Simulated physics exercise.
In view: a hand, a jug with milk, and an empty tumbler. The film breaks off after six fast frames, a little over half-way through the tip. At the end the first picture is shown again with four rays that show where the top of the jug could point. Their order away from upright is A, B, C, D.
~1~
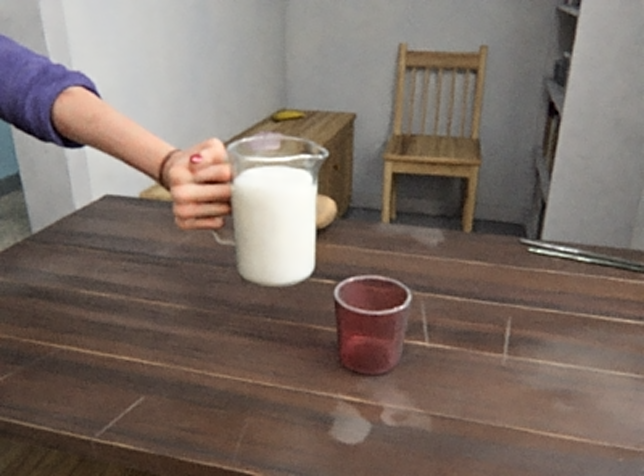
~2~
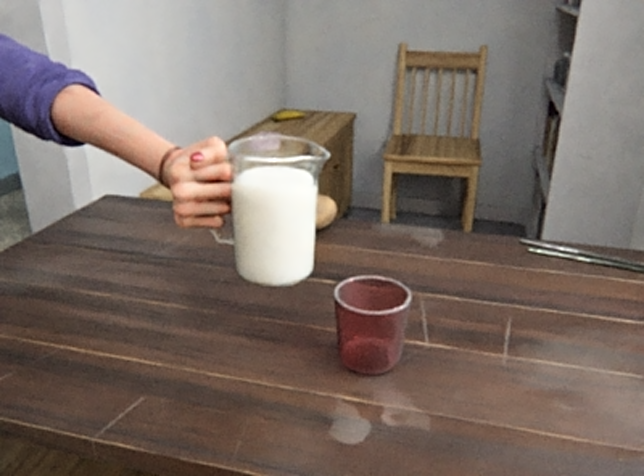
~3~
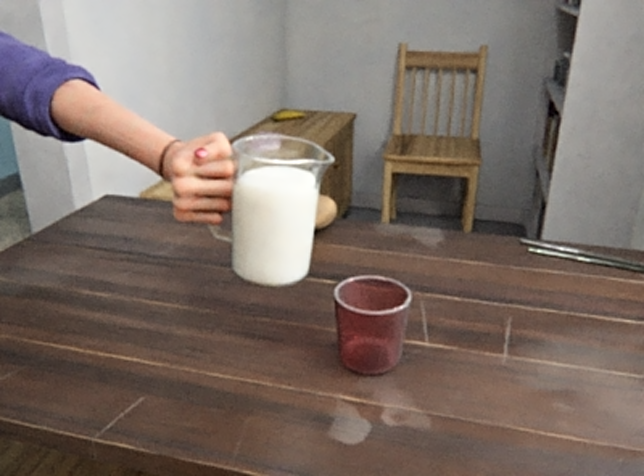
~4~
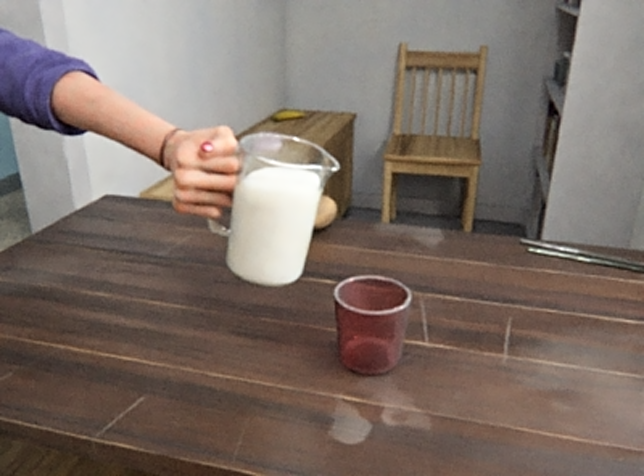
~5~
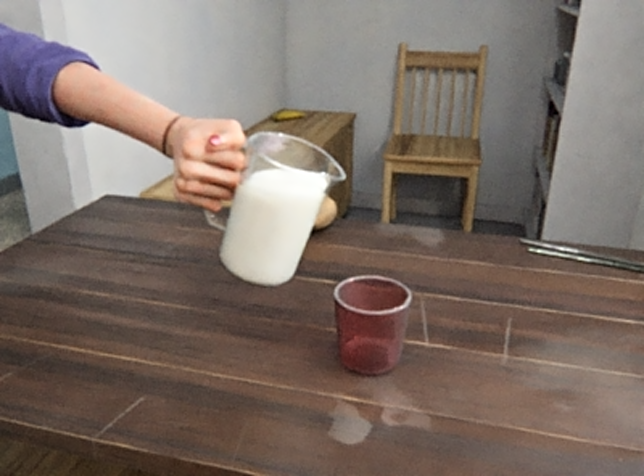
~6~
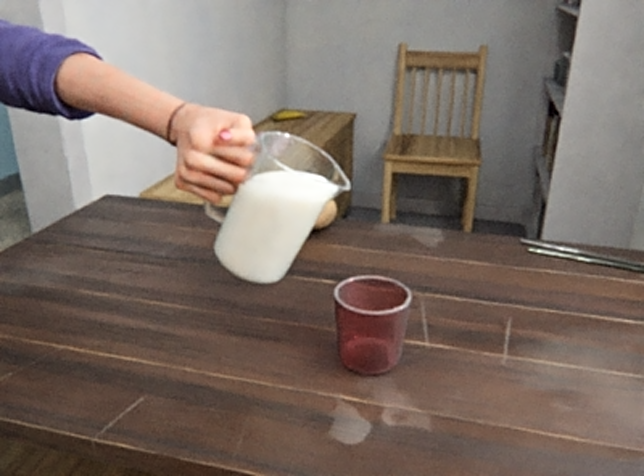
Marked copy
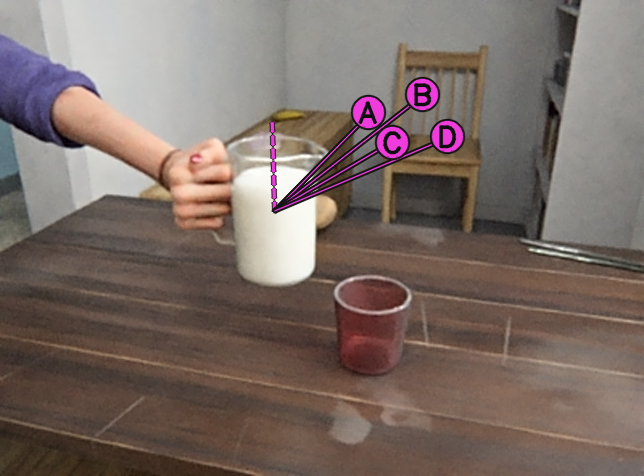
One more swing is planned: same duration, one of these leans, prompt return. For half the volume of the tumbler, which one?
D beats the others.
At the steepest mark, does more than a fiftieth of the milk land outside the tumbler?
No.
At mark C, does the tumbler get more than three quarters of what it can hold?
No, less.
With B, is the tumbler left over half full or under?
Under.
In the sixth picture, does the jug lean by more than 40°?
No, it does not.
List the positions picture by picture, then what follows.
The first frame shows upright, lip at (326, 154); rim of the tumbler round (372, 293); nothing has left yet.
The second frame shows upright, lip at (327, 156); nothing has left yet.
The third frame shows tipped about 5°, lip at (331, 160); nothing has left yet.
The fourth frame shows tipped about 11°, lip at (337, 167); nothing has left yet.
The fifth frame shows tipped about 19°, lip at (343, 176); nothing has left yet.
The sixth frame shows tipped about 27°, lip at (348, 187); nothing has left yet.
On the marked copy, A at (358, 125); B at (409, 106); C at (377, 150); D at (432, 144).
With A, the tumbler ends with about 9 % of what it can hold.
With B, the tumbler ends with about 19 % of what it can hold.
With C, the tumbler ends with about 31 % of what it can hold.
With D, the tumbler ends with about 48 % of what it can hold.
